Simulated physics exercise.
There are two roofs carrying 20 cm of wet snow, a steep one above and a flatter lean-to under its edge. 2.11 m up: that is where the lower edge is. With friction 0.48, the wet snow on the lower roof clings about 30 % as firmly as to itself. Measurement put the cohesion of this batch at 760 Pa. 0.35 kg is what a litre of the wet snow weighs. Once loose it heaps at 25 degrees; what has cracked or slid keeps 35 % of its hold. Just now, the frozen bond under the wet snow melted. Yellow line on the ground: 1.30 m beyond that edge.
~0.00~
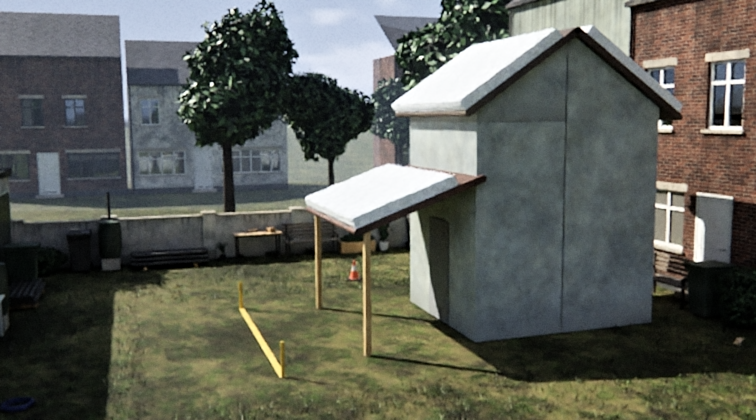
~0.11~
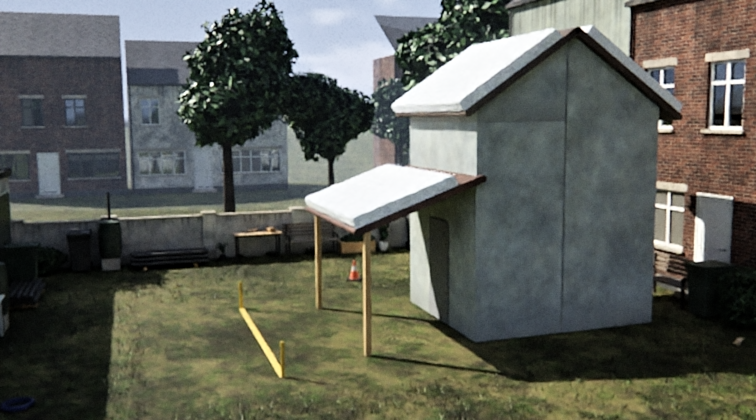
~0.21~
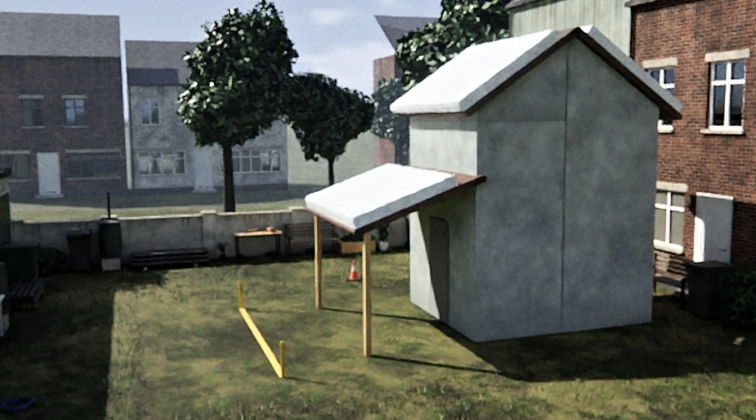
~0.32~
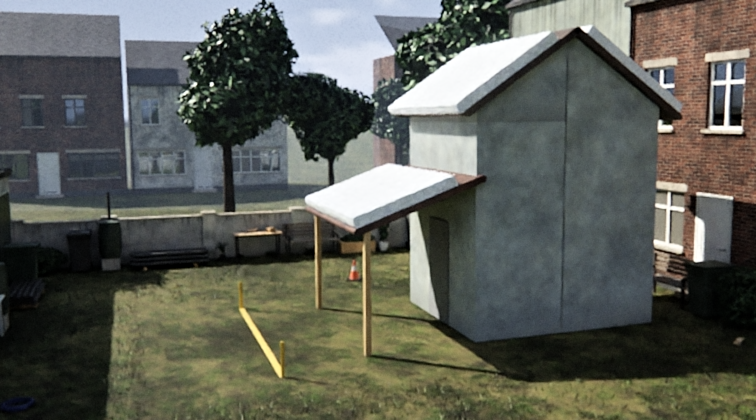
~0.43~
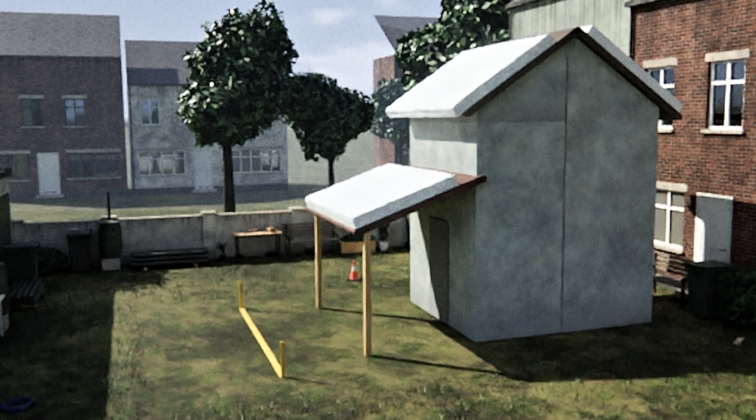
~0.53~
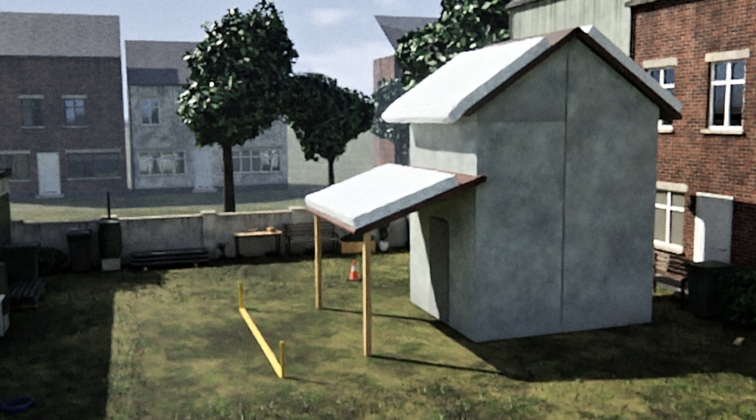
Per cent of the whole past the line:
9 out of 100.
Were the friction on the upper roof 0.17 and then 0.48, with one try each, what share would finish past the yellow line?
I'd say 25 %, followed by 0 %.
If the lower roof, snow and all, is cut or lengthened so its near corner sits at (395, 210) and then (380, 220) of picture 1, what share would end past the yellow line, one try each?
20 %, then 16 %.
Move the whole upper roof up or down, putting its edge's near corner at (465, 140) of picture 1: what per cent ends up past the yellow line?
That would come to around 0 %.
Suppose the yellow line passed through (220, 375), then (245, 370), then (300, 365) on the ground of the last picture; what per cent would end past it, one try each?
1 %, 3 %, 16 %.
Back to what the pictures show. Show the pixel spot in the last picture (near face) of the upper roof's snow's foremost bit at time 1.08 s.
Roughly at (413, 189).
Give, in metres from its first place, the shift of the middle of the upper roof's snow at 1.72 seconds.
Distance from start: Around 2.8 m.
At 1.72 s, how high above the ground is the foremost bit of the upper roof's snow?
I'd say around 2.4 metres.
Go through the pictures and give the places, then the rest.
Leading edge of the wet snow at (464, 99), in the first frame.
Leading edge of the wet snow at (463, 99), its middle shifted 1.0 cm, in the second frame.
Leading edge of the wet snow at (462, 100), its middle shifted 4.0 cm, 2 % of it past the upper edge, in one piece, in the third frame.
Leading edge of the wet snow at (460, 112), its middle shifted 9.3 cm, 4 % of it past the upper edge, in one piece, in the fourth frame.
Leading edge of the wet snow at (456, 111), its middle shifted 17 cm, 8 % of it past the upper edge, in one piece, in the fifth frame.
Leading edge of the wet snow at (452, 110), its middle shifted 28 cm, 13 % of it past the upper edge, cracking, in the sixth frame.
After 1.08 s, none is below the lower edge and 0 % is past the line.
After 1.72 s, none is below the lower edge and 0 % is past the line.
After 2.36 s, 23 % is below the lower edge and 0 % is past the line.
After 3.00 s, 37 % is below the lower edge and 9 % is past the line.
After 3.60 s, at the end, 37 % is below the lower edge and 9 % is past the line.
